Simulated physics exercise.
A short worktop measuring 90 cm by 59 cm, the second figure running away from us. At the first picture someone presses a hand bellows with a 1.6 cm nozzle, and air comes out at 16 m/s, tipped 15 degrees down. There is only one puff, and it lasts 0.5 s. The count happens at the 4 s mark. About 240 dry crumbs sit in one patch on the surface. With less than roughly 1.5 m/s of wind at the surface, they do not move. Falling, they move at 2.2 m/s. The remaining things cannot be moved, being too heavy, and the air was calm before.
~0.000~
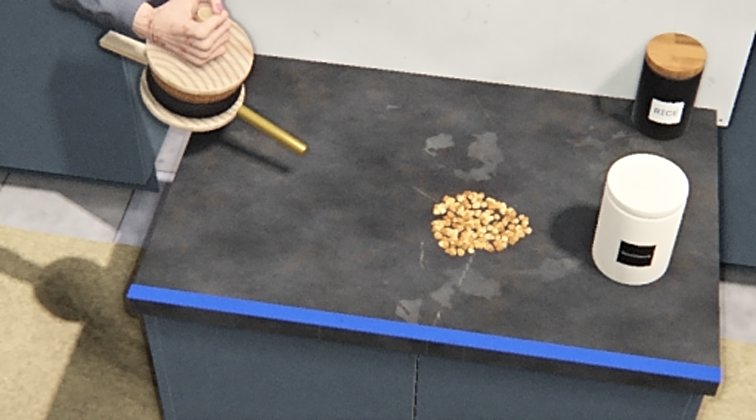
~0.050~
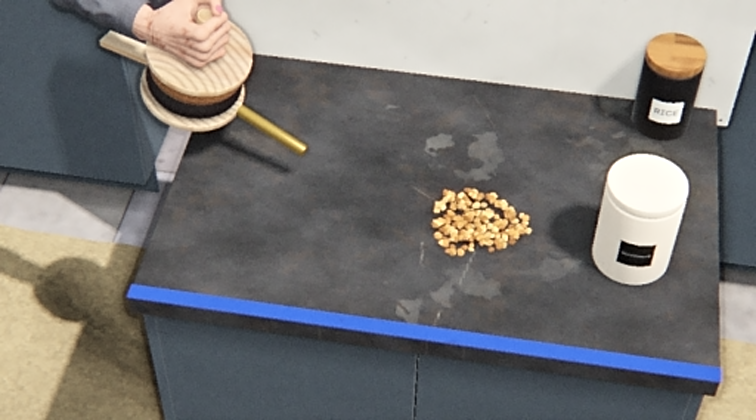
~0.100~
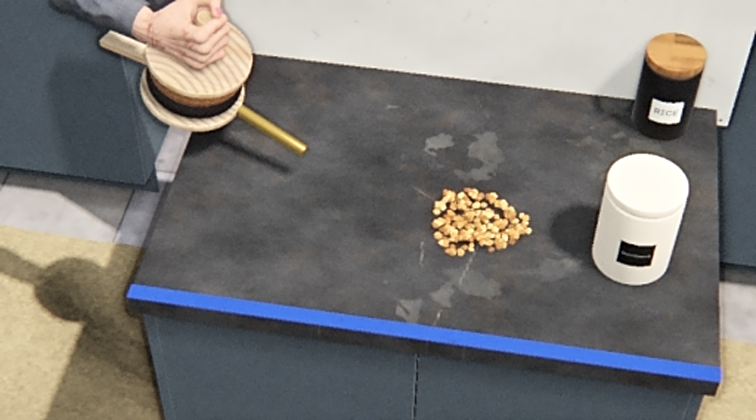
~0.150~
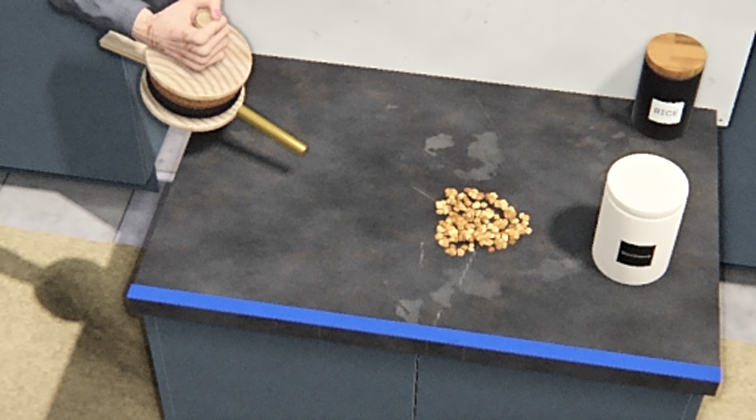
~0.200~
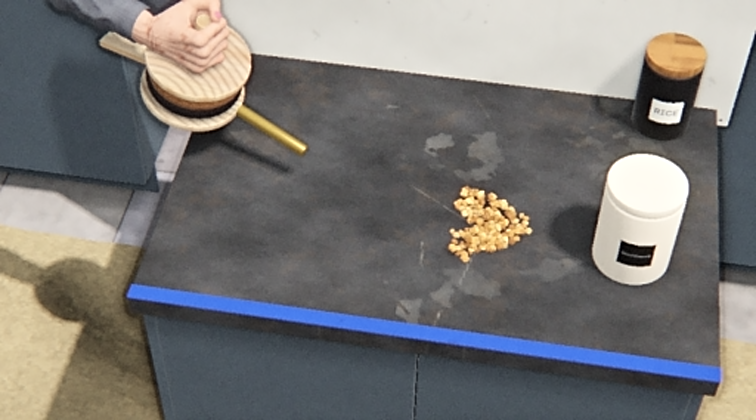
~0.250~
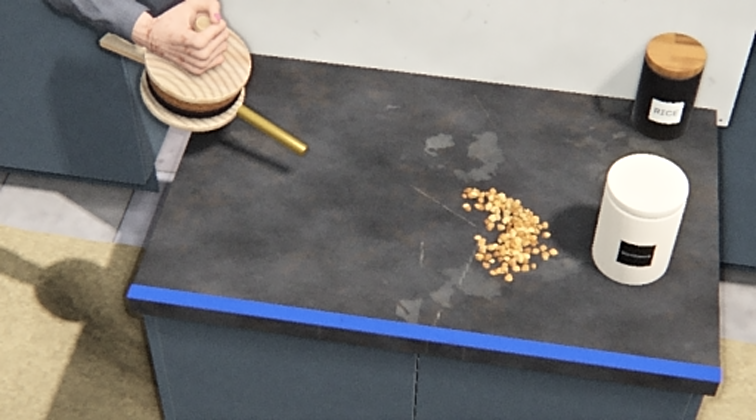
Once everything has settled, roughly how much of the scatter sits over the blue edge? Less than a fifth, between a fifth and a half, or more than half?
Of the scatter, less than a fifth sits there.
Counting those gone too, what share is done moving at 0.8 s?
Roughly 80 % of them.
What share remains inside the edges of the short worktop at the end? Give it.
My guess is near 70 per cent.
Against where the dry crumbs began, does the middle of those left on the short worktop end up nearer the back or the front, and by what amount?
Direction to the rear, distance about 5 cm.
After 0.8 s, 69 % are still on the top, 5 % are over the blue edge; the middle of those left on the top is near (609, 220).
After 1.3 s, 68 % are still on the top, 5 % are over the blue edge; the middle of those left on the top is near (609, 220).
After 2.2 s, 68 % are still on the top, 5 % are over the blue edge; the middle of those left on the top is near (609, 220).
After 4.0 s, at the end, 5 % are over the blue edge; the middle of those left on the top is near (609, 220).
